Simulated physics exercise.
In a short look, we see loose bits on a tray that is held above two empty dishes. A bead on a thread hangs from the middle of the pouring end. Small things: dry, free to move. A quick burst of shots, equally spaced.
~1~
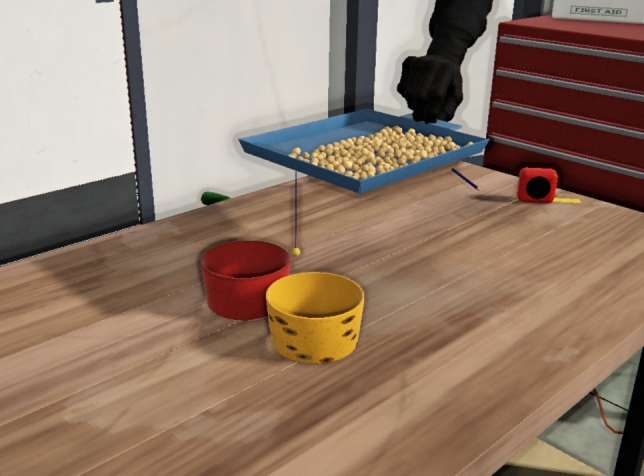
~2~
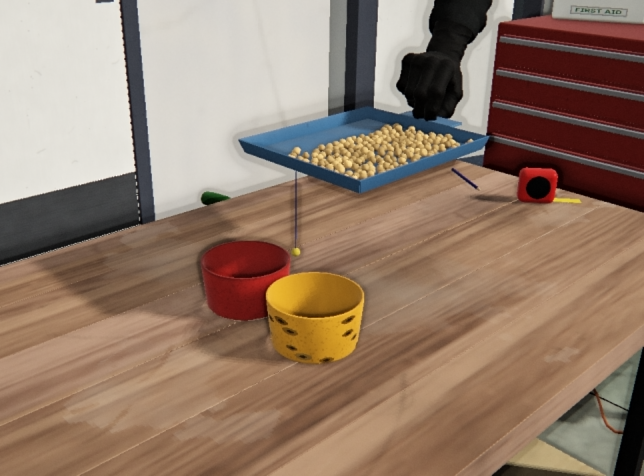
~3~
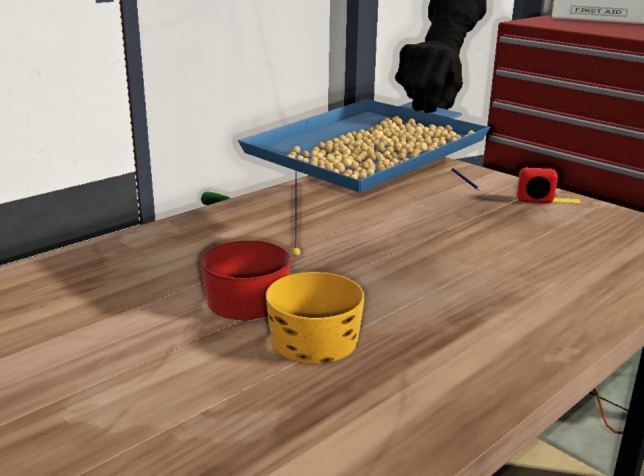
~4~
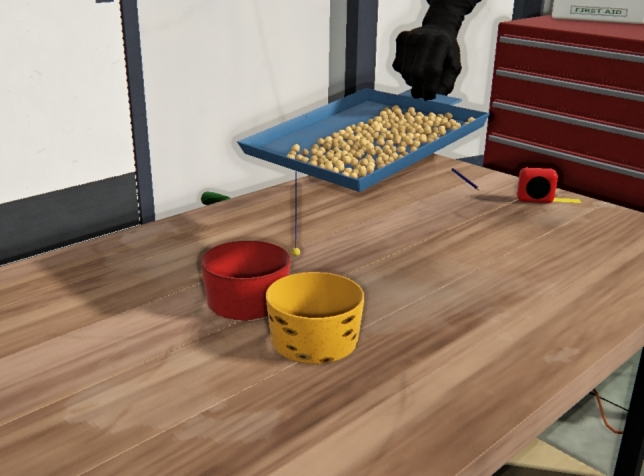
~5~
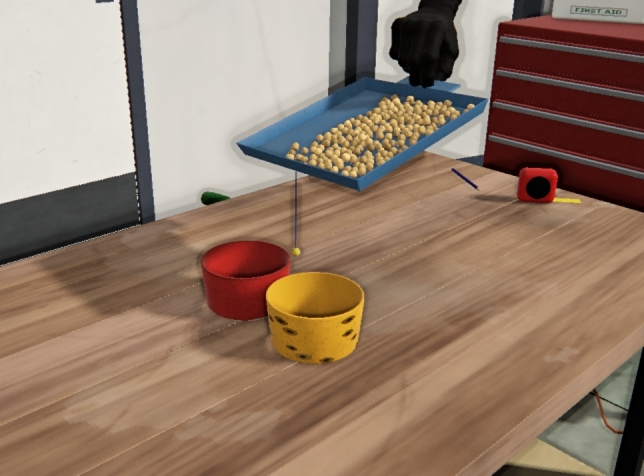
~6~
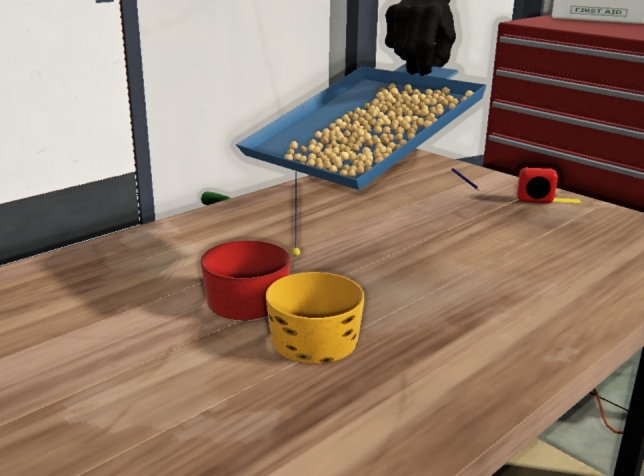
A blue tray of dried chickpeas is held by a black-gloved hand above a wooden workbench, seen from slightly above by a still camera. Below are a red dish on the left and a yellow, dark-spotted one on the right, a yellow bead hanging on a thread, and a red tape measure near red drawers. The hand raises the tray's far side, gradually tilting it toward its near left corner.
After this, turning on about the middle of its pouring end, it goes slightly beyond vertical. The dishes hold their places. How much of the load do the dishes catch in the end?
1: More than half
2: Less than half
Option 1: More than half.
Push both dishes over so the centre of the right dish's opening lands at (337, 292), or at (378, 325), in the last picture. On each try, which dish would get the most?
Well, first the left-hand one, then the left-hand one.
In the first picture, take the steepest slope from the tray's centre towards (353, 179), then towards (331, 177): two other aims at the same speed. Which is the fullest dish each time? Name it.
Outcome one: The right side; outcome two: The right side.
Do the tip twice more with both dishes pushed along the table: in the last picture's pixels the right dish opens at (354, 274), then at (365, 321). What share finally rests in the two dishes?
First position: Some 0 %; second position: Some 40 %.
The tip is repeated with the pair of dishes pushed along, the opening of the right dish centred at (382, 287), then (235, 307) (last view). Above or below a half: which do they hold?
Taking the places in turn, it's shy of half and then shy of half.
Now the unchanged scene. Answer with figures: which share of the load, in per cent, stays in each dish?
Around 50 in a hundred in the left dish and around 30 in a hundred in the right dish.
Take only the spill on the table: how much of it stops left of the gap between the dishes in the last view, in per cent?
About 90 per cent.
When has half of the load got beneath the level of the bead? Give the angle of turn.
I'd put it at about 110 degrees.
Just after the last frame, tray tipped steeply; almost all on the tray; just a few in the air.
A moment on, tray tipped right over; almost all on the tray; just a few in the right dish; just a few in the left dish; just a few outside both; about a tenth in the air.
Further on, tray tipped past a quarter turn; roughly a quarter in the right dish; roughly half in the left dish; roughly a quarter outside both.
When it is over, tray tipped past a quarter turn; roughly a quarter in the right dish; roughly half in the left dish; roughly a quarter outside both.
